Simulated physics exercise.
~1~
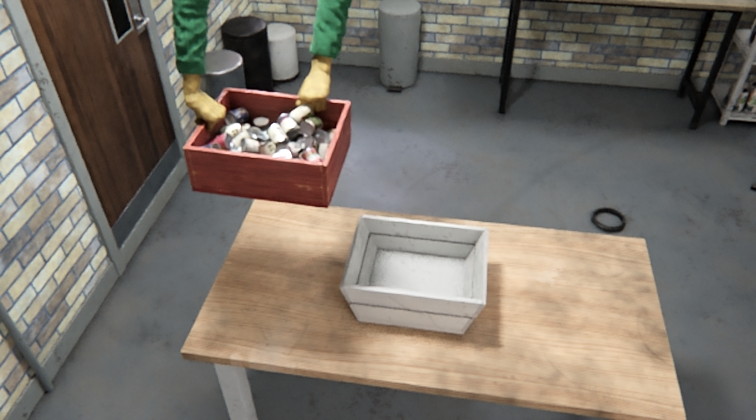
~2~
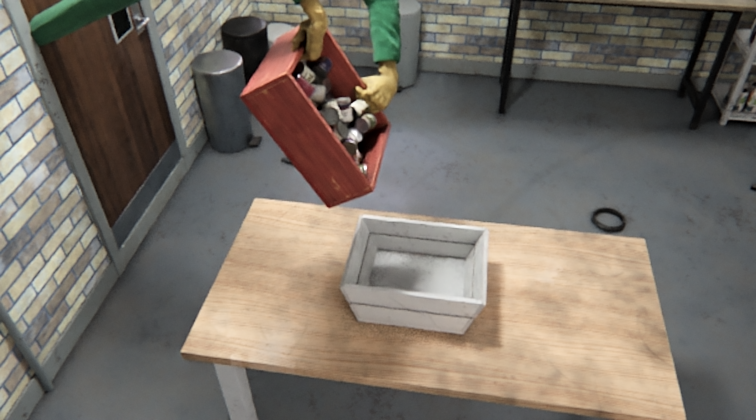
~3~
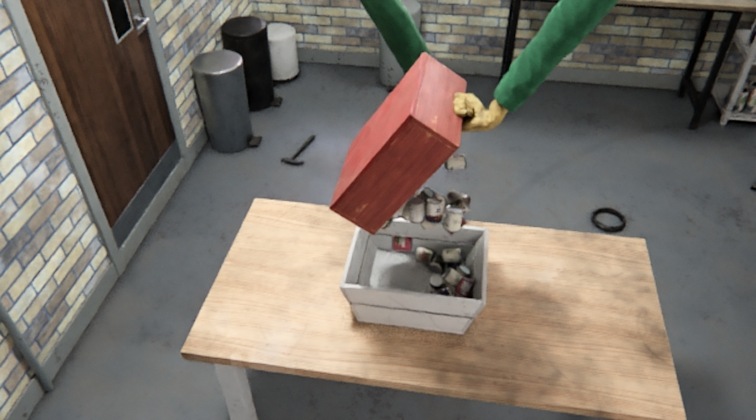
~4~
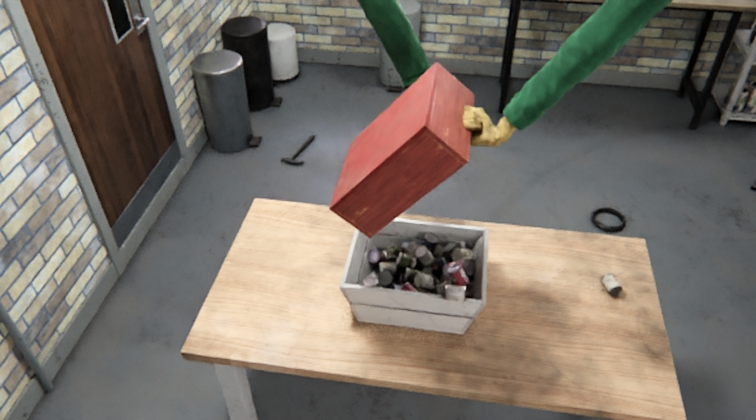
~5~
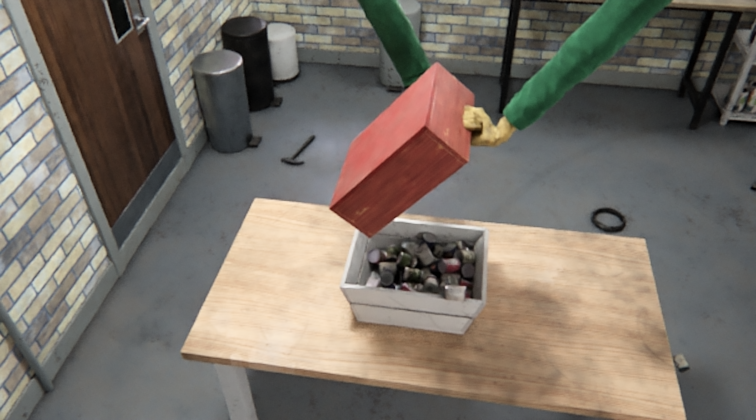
Two green-sleeved arms in yellow gloves tipped a red box of small tins over a white carton on a wooden table, and the tins tumbled in, nearly filling it, except for one that rolled off the table's right side.
